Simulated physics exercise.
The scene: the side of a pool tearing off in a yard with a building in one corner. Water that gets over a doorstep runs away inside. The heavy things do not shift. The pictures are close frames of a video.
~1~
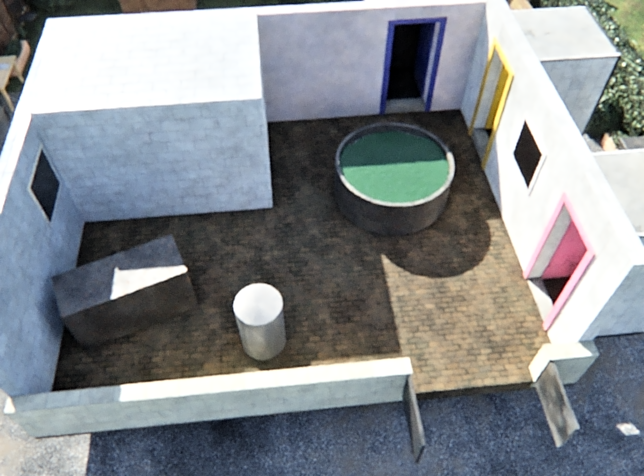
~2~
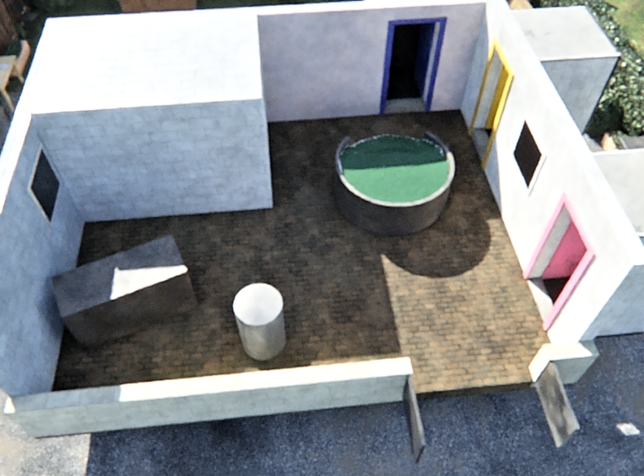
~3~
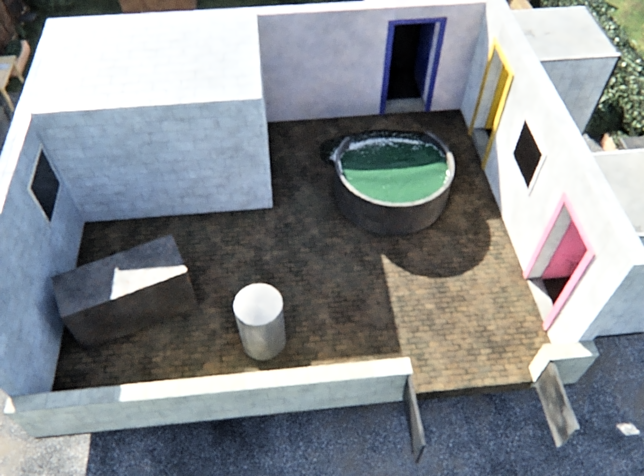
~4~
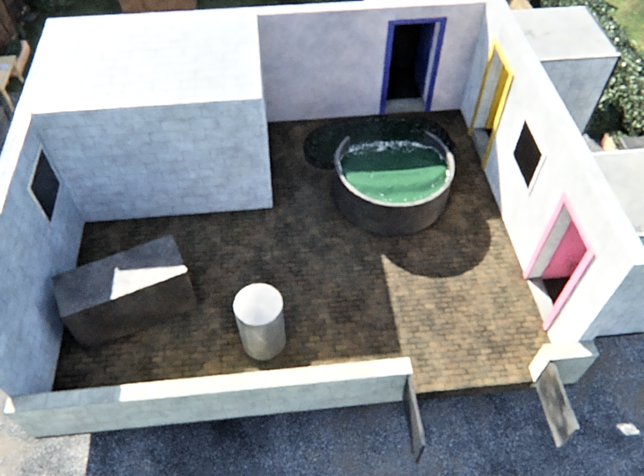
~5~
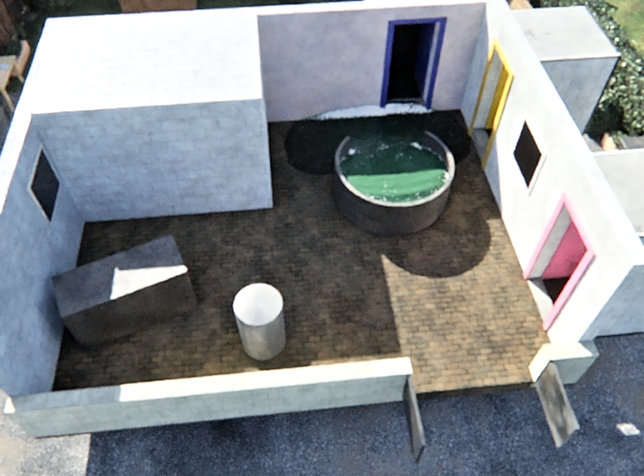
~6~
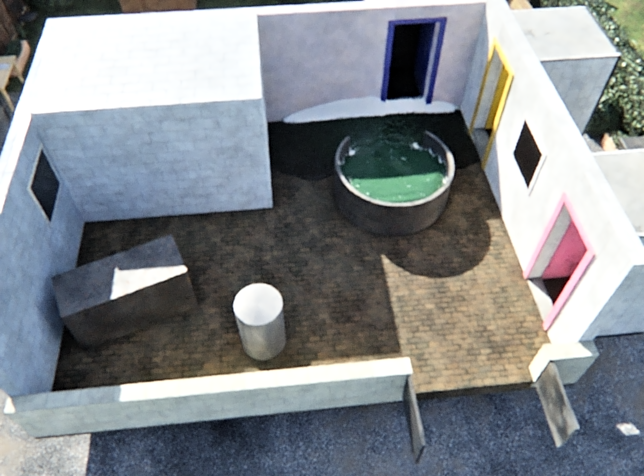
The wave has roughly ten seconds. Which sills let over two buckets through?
The blue door floods; the yellow door holds within the limit; the pink door holds within the limit.
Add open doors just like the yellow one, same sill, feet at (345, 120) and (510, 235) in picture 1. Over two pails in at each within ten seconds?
One after the other: Lets more in, keeps below it.
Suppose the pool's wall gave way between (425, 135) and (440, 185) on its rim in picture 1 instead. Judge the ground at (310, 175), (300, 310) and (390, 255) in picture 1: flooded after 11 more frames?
As listed: No water, dry, clear.
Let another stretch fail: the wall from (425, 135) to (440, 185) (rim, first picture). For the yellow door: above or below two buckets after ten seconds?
My reading: The yellow one lets more in.
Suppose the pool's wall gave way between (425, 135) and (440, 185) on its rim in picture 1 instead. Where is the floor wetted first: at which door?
That is the yellow-painted one.
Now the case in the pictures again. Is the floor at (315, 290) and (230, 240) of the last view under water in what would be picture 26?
One after the other: Awash, not flooded.
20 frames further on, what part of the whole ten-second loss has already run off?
Some 25 per cent.
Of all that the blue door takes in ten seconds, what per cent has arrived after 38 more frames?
Some 100 per cent.
A moment on, water covers 15 % of the floor; the blue door over two buckets in, the yellow door wet at the sill, nothing in, the pink door not reached.
Next, water covers 25 % of the floor; the blue door far over two buckets in, the yellow door wet at the sill, nothing in, the pink door not reached.
Then, water covers 60 % of the floor; the blue door far over two buckets in, the yellow door wet at the sill, nothing in, the pink door wet at the sill, nothing in.
Later, water covers 75 % of the floor; the blue door far over two buckets in, the yellow door wet at the sill, nothing in, the pink door under two buckets in.
In the end, water covers 85 % of the floor; the blue door far over two buckets in, the yellow door wet at the sill, nothing in, the pink door under two buckets in.
